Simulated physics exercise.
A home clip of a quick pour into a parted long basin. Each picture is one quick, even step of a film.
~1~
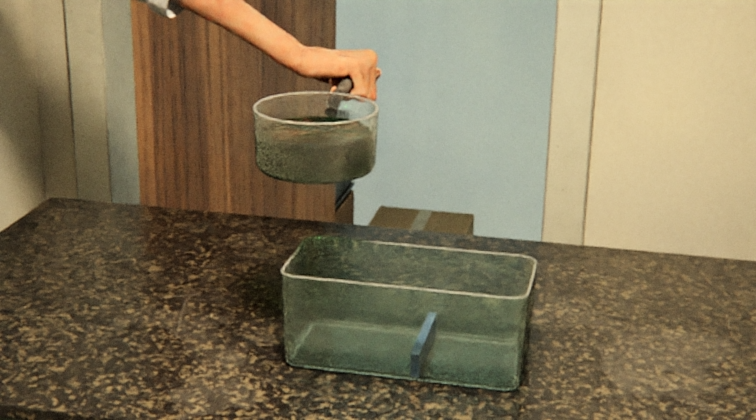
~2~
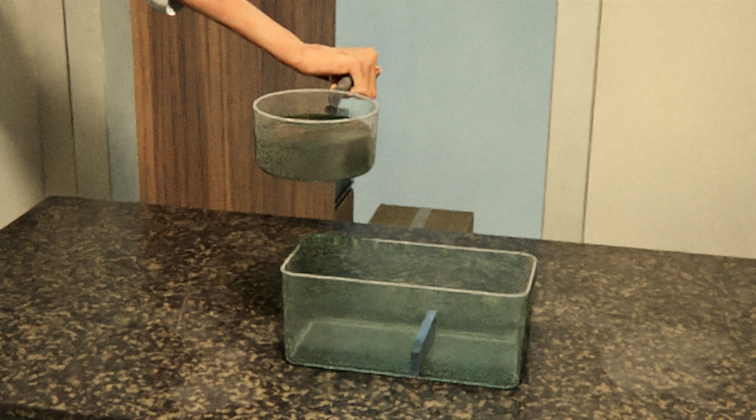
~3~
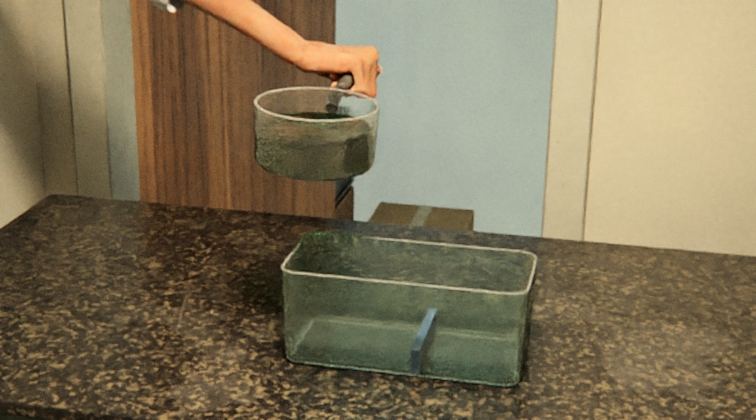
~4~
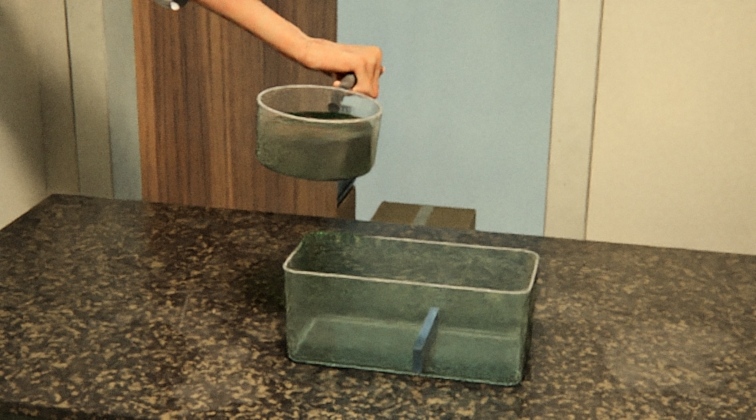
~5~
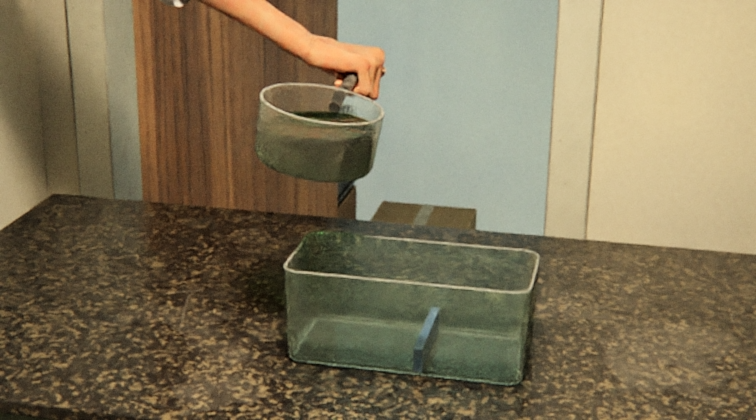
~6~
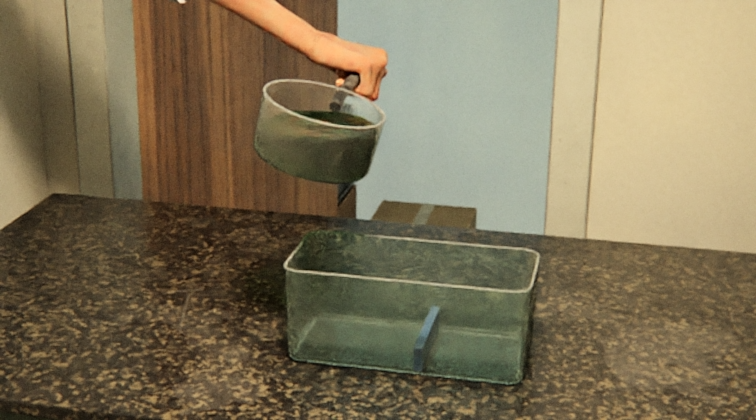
A hand reaching in from the upper left grips the dark handle of a clear round pan of murky, dark liquid, above a speckled dark counter seen from slightly above by a still camera. Below sits a long greenish glass basin with a short blue divider inside, before wood-brown, pale blue and cream panels. The pan, nearly level at first, gradually tilts down toward the right.
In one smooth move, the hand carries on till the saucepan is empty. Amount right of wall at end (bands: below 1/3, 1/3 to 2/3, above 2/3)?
1/3 to 2/3.
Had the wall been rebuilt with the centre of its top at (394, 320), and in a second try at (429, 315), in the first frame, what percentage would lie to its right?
First try: Roughly 70 per cent; second try: 30 per cent.
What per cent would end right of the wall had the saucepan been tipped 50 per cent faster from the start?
It works out near 30 %.
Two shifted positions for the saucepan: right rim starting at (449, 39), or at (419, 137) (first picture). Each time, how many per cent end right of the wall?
It comes out at around 60 percent and then around 65 percent.
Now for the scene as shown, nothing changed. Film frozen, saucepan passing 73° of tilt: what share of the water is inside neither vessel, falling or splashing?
35 per cent.
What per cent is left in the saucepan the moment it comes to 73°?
Amount still in: Approx. 55 %.
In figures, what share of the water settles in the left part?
About 55 per cent.
A moment on, the saucepan is tipped part way and 55 per cent is still to pour, 4 is left of the wall and 6 right of it.
Next, the saucepan is tipped right over and 6 per cent is still to pour, 41 is left of the wall and 43 right of it.
Then the saucepan is tipped right over and 0 per cent is still to pour, 55 is left of the wall and 44 right of it.
Later the saucepan is tipped right over and 0 per cent is still to pour, 55 is left of the wall and 44 right of it.
Finally, 55 per cent lies left of the wall, 44 right of it and 1 outside.
